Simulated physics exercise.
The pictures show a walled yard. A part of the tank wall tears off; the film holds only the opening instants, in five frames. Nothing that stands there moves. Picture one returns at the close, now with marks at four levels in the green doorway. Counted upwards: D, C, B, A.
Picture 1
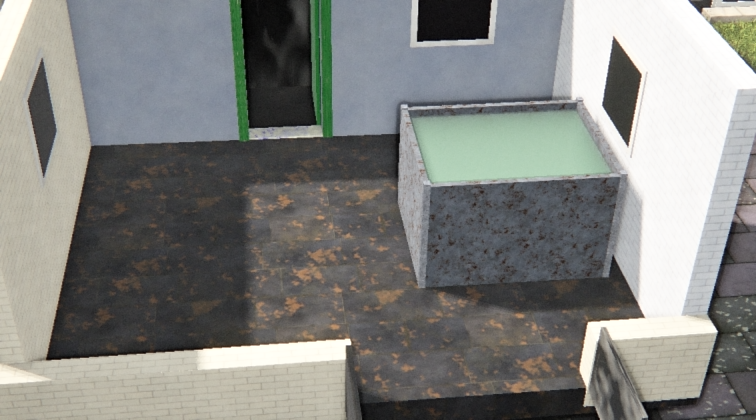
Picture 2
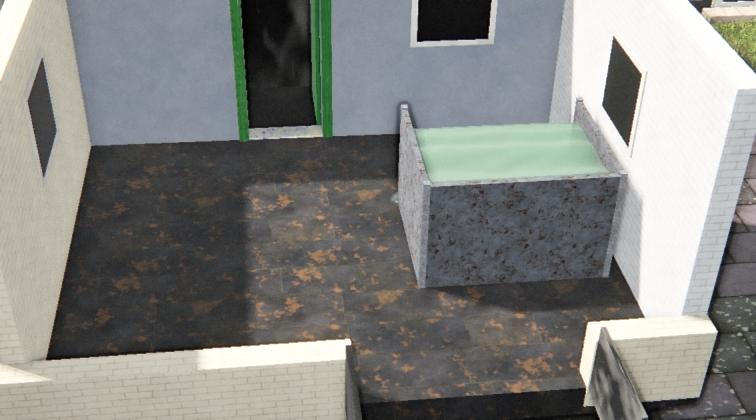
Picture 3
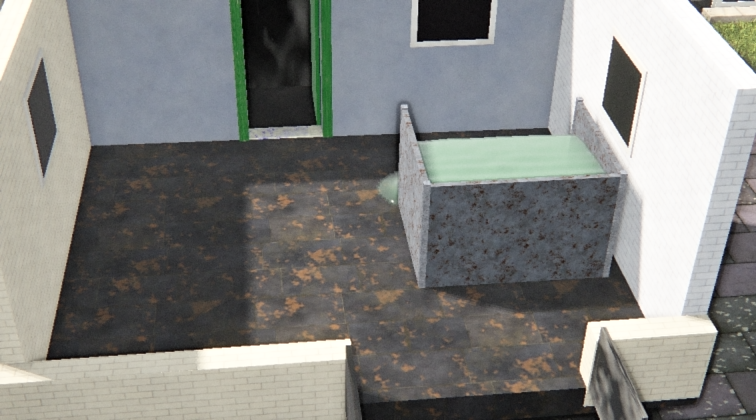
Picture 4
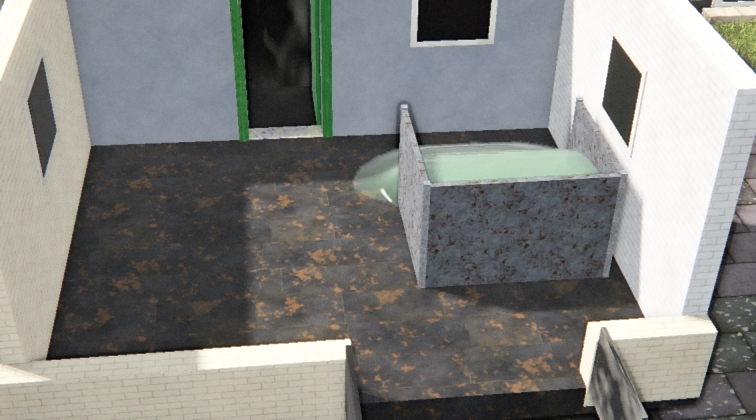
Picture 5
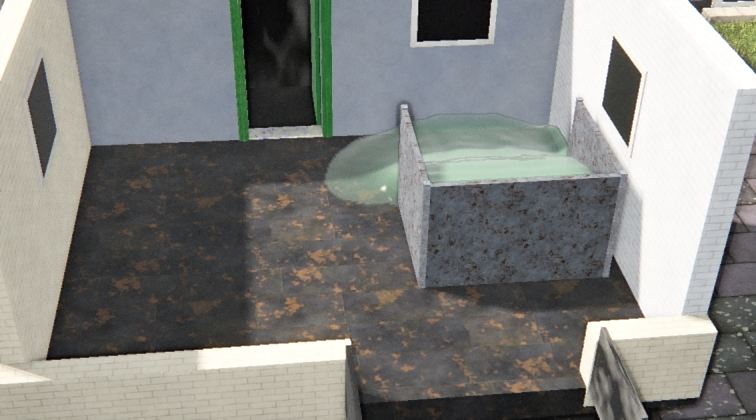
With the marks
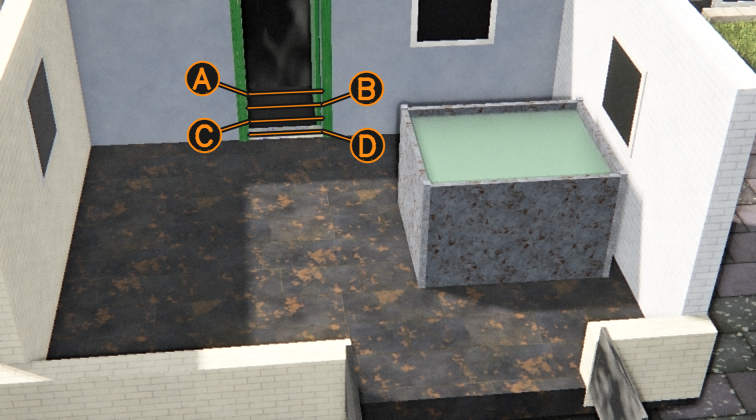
Walled yard with a speckled stone tank losing its back panel, pale green water surging out behind and spreading left across dark paving.
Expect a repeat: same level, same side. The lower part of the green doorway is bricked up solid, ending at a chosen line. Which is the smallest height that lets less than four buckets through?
That is line C.
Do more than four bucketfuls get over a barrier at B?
No, not at all.
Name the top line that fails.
Line D.
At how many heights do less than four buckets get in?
Three of them.
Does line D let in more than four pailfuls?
Yes, that goes wrong.
On the marked copy, A at (284, 92); B at (285, 106); C at (285, 119); D at (286, 133); from the bottom up D, C, B, A.
Choosing A, nothing gets over.
Choosing B, nothing gets over.
Choosing C, a splash gets over, under a bucket.
Choosing D, about 9 bucketfuls get in.
